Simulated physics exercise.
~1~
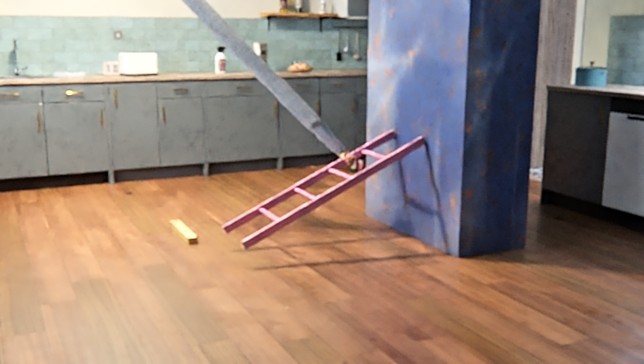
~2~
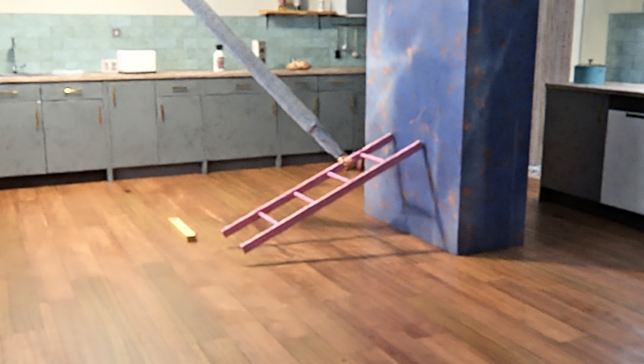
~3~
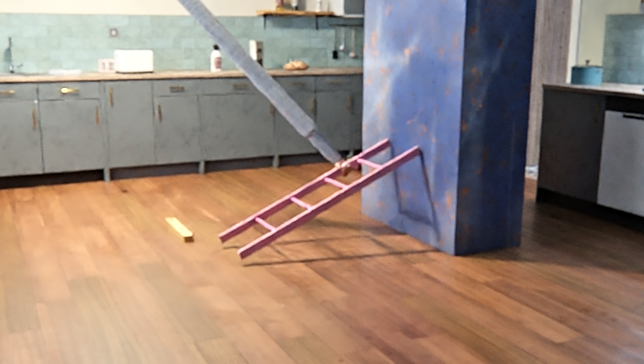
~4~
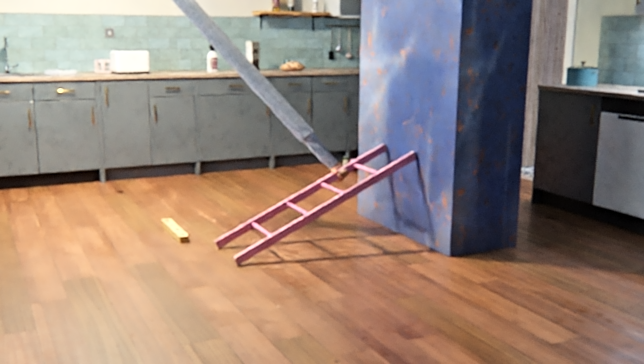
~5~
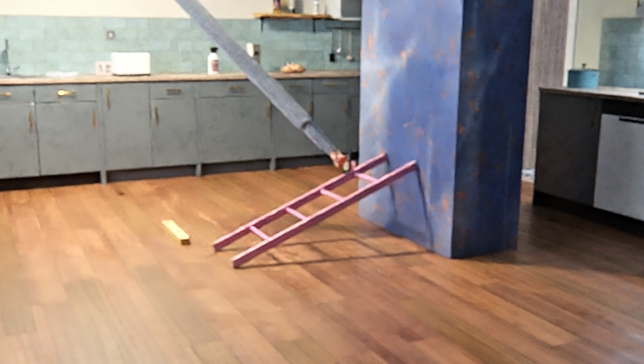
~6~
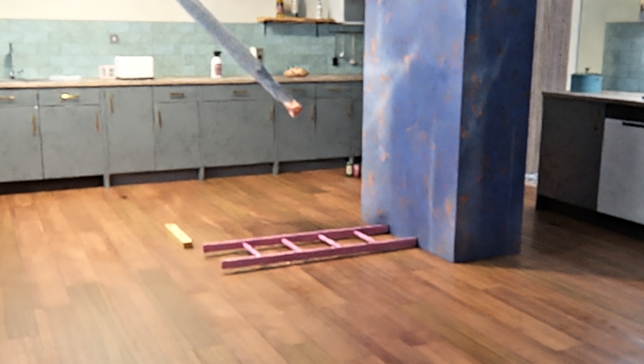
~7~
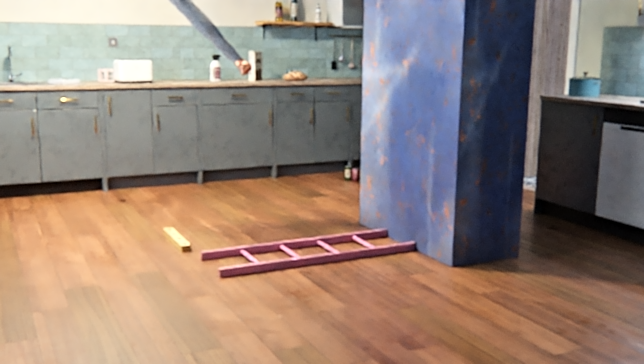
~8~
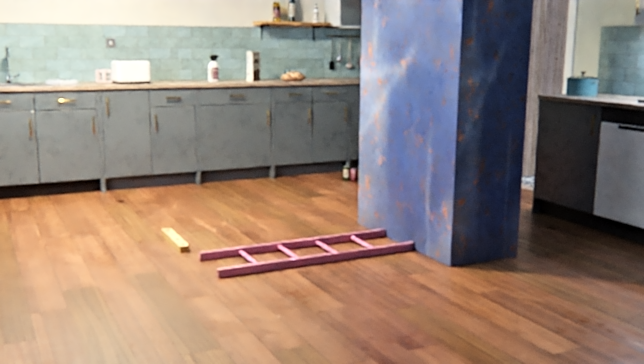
At the start, a hand at the end of a long grey arm holds a pink ladder that leans at a low slant against a blue, cupboard-like block in a kitchen. A small yellow batten lies on the wooden floor to the left. The hand stays near the ladder's upper end as its feet creep slightly left and its top slips a little down the block. Then the hand lets go and draws back up, and the ladder slides out and drops to the floor. The arm leaves the view, and the ladder lies flat beside the block, with the batten still in its place.
